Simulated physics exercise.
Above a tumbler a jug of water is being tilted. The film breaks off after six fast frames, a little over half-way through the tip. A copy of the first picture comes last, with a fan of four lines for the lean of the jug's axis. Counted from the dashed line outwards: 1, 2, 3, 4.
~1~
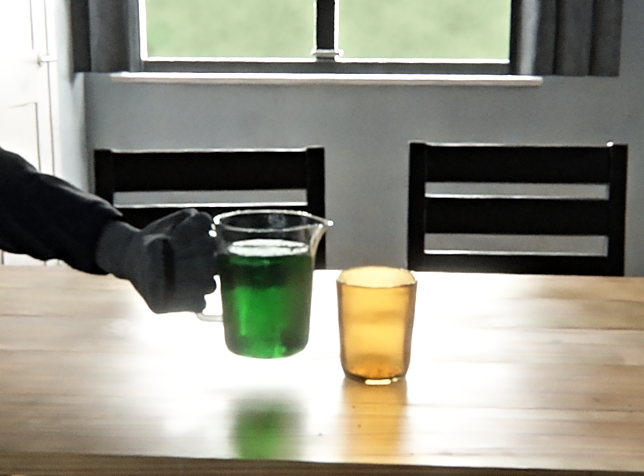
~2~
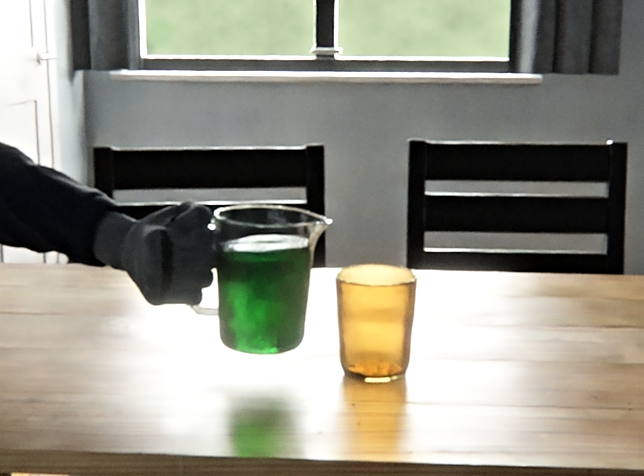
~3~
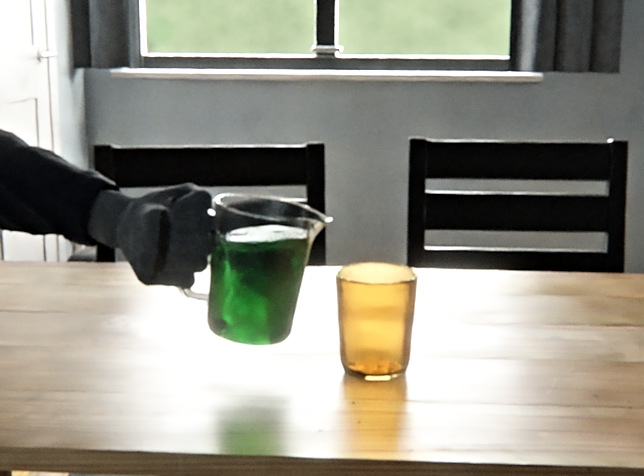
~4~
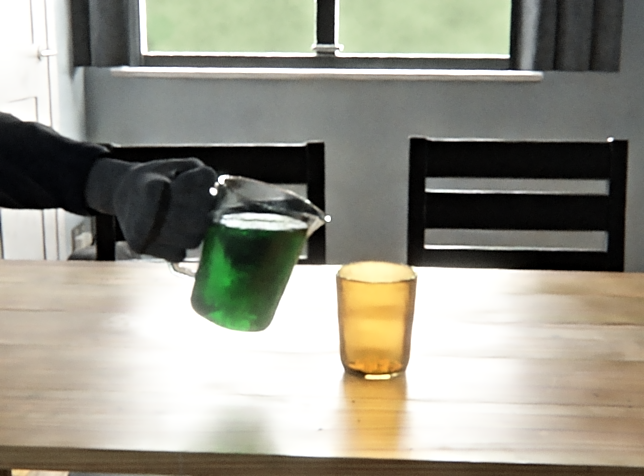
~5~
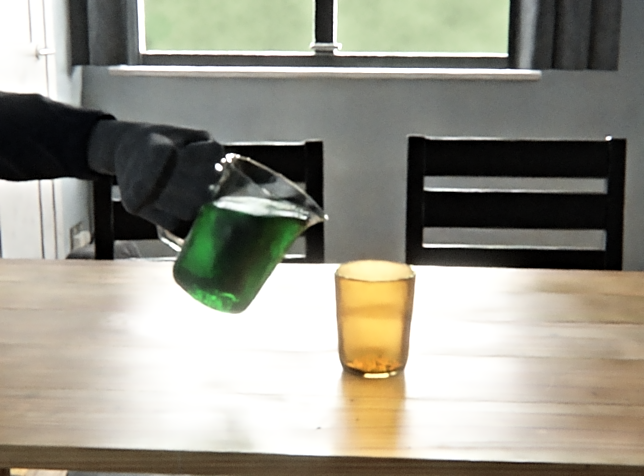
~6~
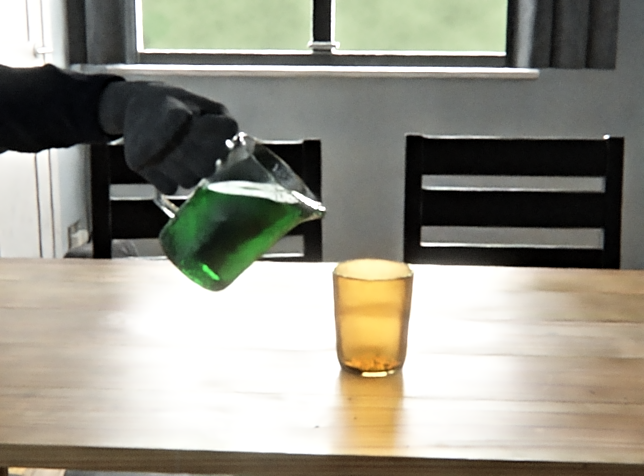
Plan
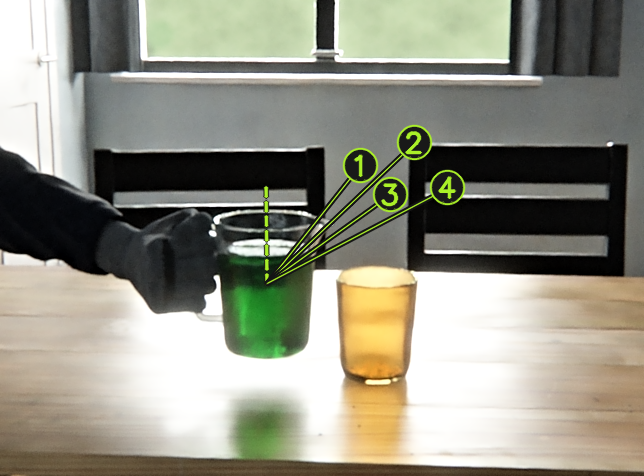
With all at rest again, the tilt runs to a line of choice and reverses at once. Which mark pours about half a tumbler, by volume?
Choose 4.
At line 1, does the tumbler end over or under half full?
Under half.
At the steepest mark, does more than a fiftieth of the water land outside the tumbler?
No.
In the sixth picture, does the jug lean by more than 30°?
Yes, it does.
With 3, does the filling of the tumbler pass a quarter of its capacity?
Yes.
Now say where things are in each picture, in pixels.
Upright, lip at (329, 224); rim of the tumbler round (377, 276); nothing has left yet, in the first picture.
Tipped about 2°, lip at (329, 222); nothing has left yet, in the second picture.
Tipped about 9°, lip at (329, 220); nothing has left yet, in the third picture.
Tipped about 18°, lip at (328, 219); nothing has left yet, in the fourth picture.
Tipped about 30°, lip at (326, 217); nothing has left yet, in the fifth picture.
Tipped about 43°, lip at (323, 215); nothing has left yet, in the sixth picture.
In lime, 1 at (350, 178); 2 at (402, 154); 3 at (376, 205); 4 at (433, 196).
If 1 is chosen, the tumbler ends with about 8 % of what it can hold.
If 2 is chosen, the tumbler ends with about 18 % of what it can hold.
If 3 is chosen, the tumbler ends with about 32 % of what it can hold.
If 4 is chosen, the tumbler ends with about 51 % of what it can hold.
